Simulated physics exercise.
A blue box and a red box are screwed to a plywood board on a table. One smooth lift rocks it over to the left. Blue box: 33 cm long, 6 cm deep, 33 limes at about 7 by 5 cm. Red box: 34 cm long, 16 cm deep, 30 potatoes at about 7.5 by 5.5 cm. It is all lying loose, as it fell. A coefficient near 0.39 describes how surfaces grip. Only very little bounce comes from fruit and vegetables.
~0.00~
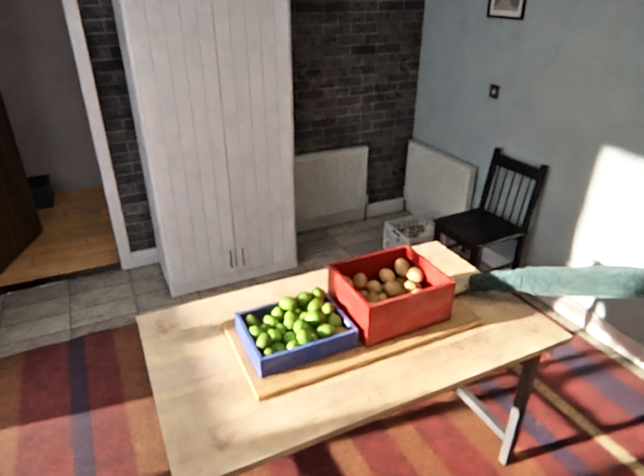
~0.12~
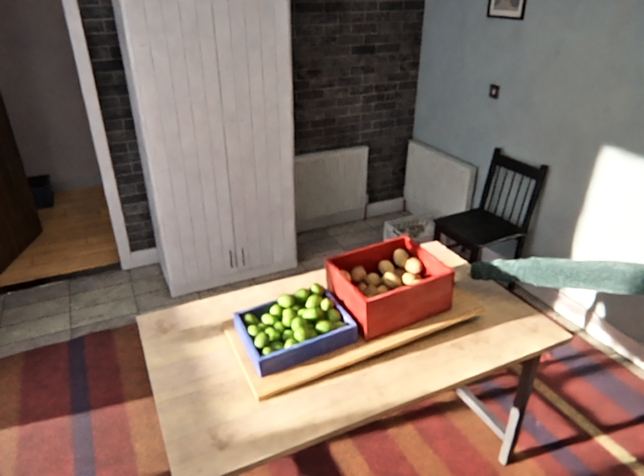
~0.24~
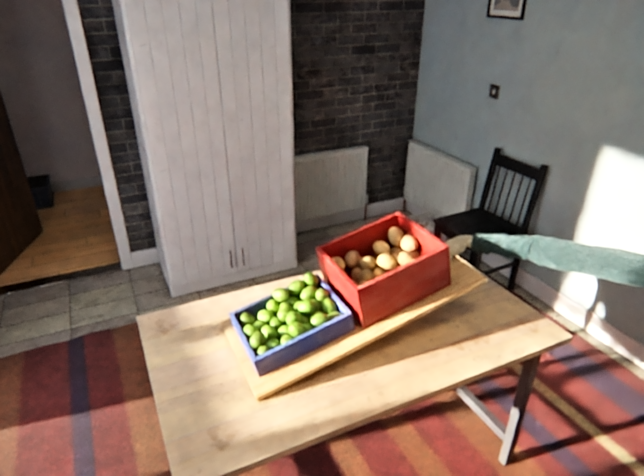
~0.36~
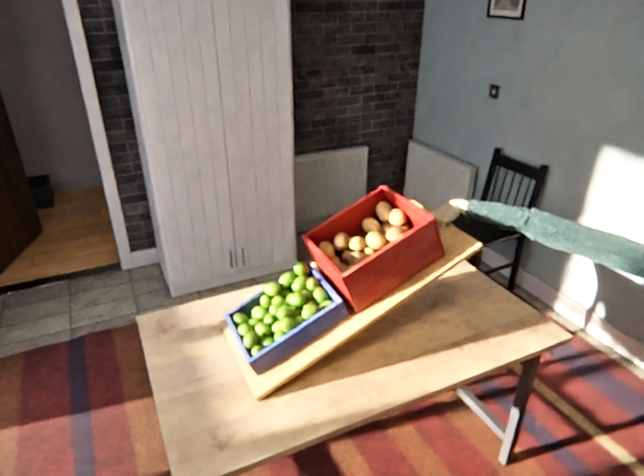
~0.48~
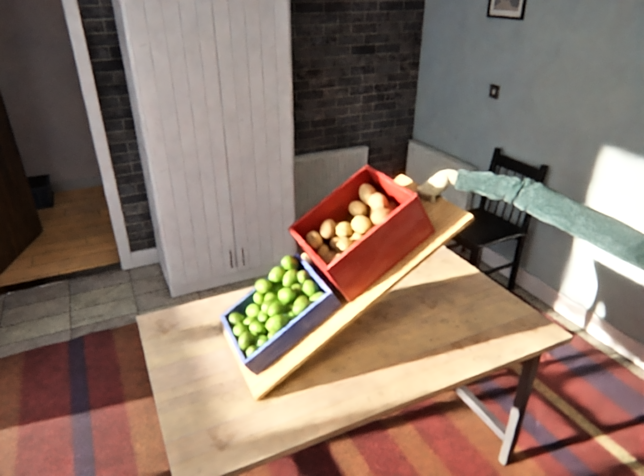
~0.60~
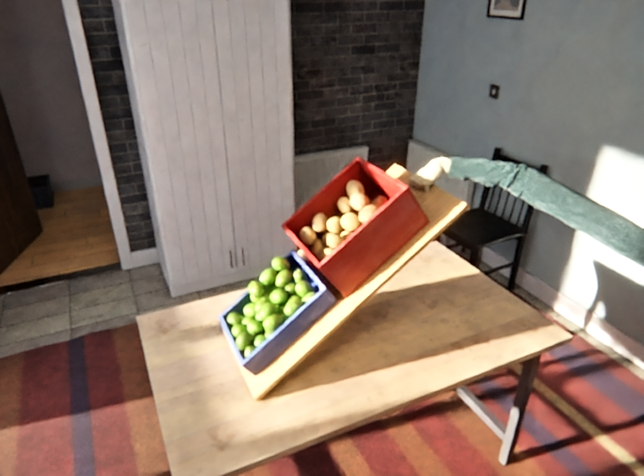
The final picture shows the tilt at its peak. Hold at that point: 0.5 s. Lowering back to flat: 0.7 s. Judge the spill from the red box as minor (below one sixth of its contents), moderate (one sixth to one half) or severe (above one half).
Minor.
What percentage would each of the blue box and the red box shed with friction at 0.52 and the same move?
Then the blue box sheds 10 per cent, while the red box sheds 0 per cent.
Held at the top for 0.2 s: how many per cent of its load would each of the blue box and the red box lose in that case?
That would cost blue box 10 per cent of its load and red box 0 per cent.
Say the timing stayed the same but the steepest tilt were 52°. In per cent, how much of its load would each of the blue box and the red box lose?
Blue box 40, red box 10 per cent.
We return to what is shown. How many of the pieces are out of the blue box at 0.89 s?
About, blue box: 0.
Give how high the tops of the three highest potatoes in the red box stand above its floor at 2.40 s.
About 12 cm.
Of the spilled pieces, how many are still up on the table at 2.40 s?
About 3.
After 0.89 s, tilt 35°; blue box 33 in, 0 out and red box 30 in, 0 out.
After 1.25 s, tilt 31°; blue box 30 in, 3 out and red box 30 in, 0 out.
After 1.75 s, tilt 1°; blue box 28 in, 5 out and red box 30 in, 0 out.
Final count (at 2.40 s), blue box 28 in, 5 out and red box 30 in, 0 out. Asked share, 0 of 30, 0 per cent.
